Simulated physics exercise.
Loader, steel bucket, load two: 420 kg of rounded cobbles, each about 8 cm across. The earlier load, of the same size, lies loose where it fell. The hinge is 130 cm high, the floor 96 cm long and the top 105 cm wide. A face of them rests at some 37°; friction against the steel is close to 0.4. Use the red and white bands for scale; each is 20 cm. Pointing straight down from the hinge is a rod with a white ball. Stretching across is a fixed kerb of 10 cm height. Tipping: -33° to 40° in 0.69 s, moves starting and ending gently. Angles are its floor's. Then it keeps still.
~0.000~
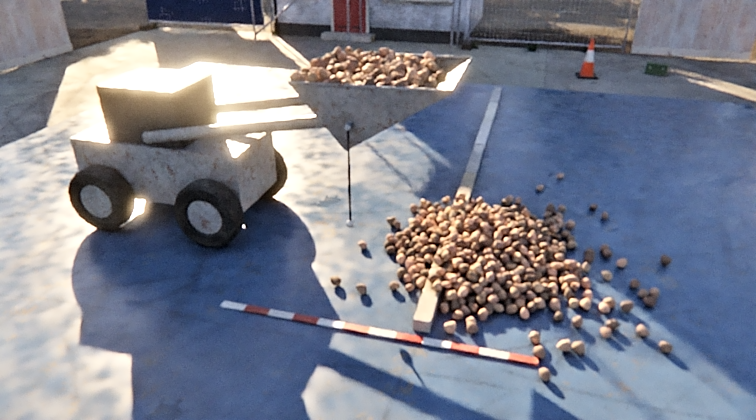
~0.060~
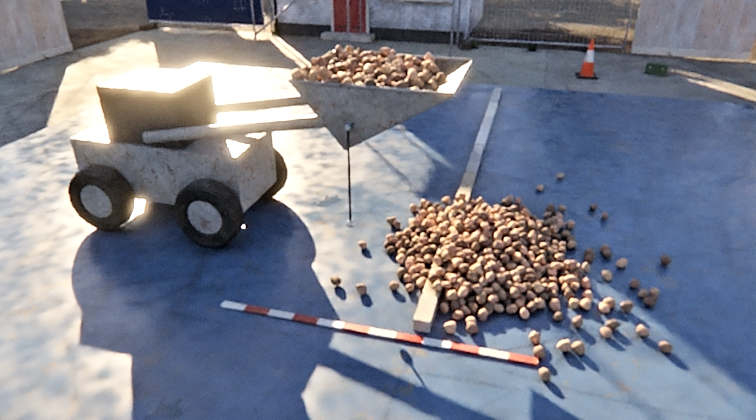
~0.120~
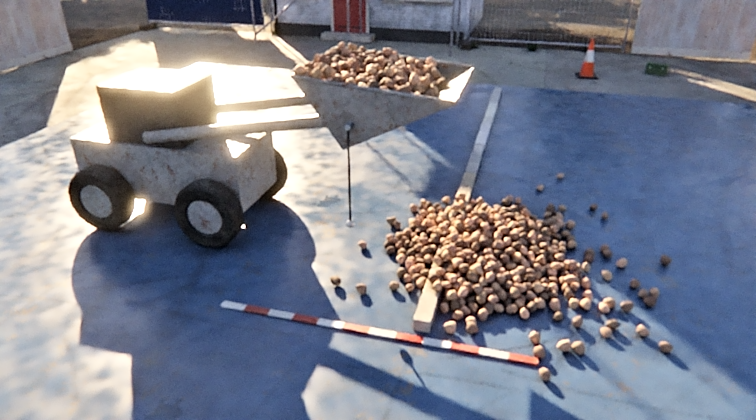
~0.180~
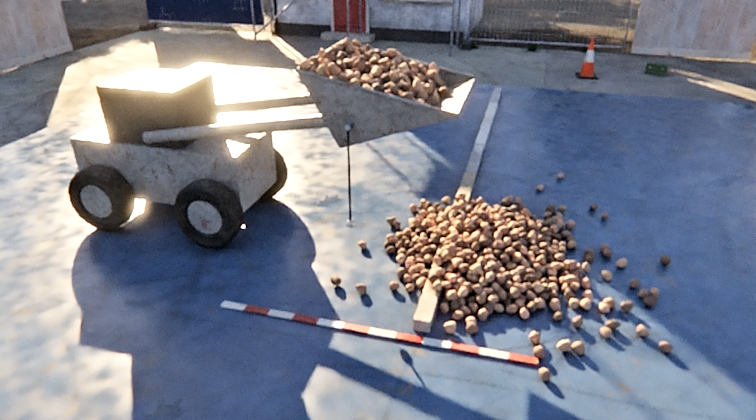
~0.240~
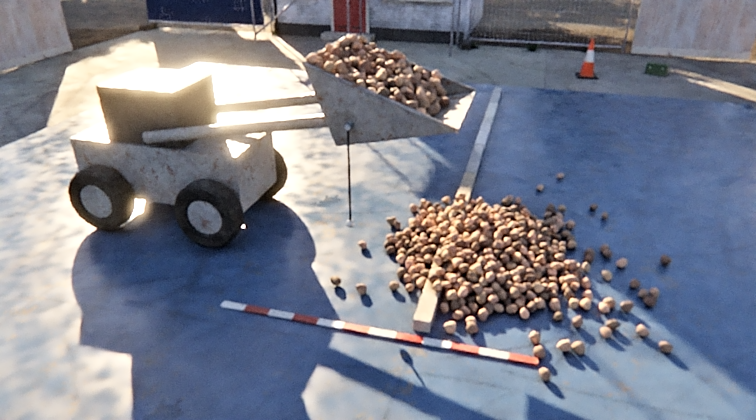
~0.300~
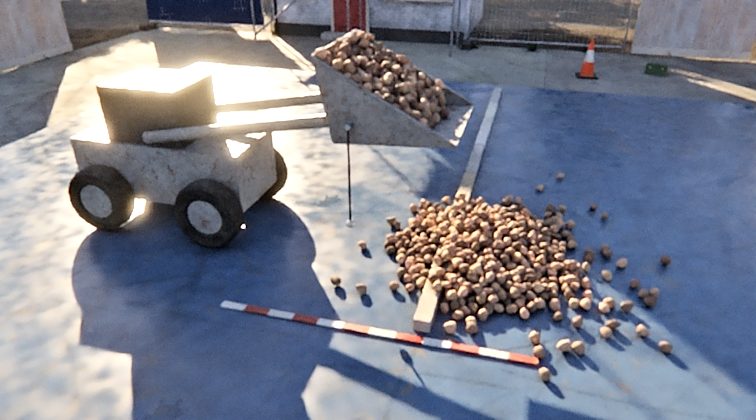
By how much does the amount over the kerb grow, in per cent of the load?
About 80 per cent.
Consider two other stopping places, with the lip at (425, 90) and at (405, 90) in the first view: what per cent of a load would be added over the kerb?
Near 50 in a hundred first, near 30 in a hundred second.
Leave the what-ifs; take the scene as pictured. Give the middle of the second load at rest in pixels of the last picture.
Their centre ends up near (486, 239).
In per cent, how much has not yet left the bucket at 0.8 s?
That works out to about 75 %.
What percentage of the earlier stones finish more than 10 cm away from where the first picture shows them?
I'd say roughly 30 per cent of them.
After 0.5 s the floor is at 29°; in per cent of one load, 100 in the bucket, 19 on this side of the kerb, 81 over the kerb; the foremost stones are at (647, 295).
After 0.8 s the floor is at 40°; in per cent of one load, 77 in the bucket, 41 on this side of the kerb, 82 over the kerb; the foremost stones are at (647, 295).
After 1.1 s the floor is at 40°; in per cent of one load, 19 in the bucket, 45 on this side of the kerb, 136 over the kerb; the foremost stones are at (647, 295).
After 3.7 s the floor is at 40°; in per cent of one load, 0 in the bucket, 39 on this side of the kerb, 161 over the kerb; the foremost stones are at (703, 285). Net gain over the kerb, 80.
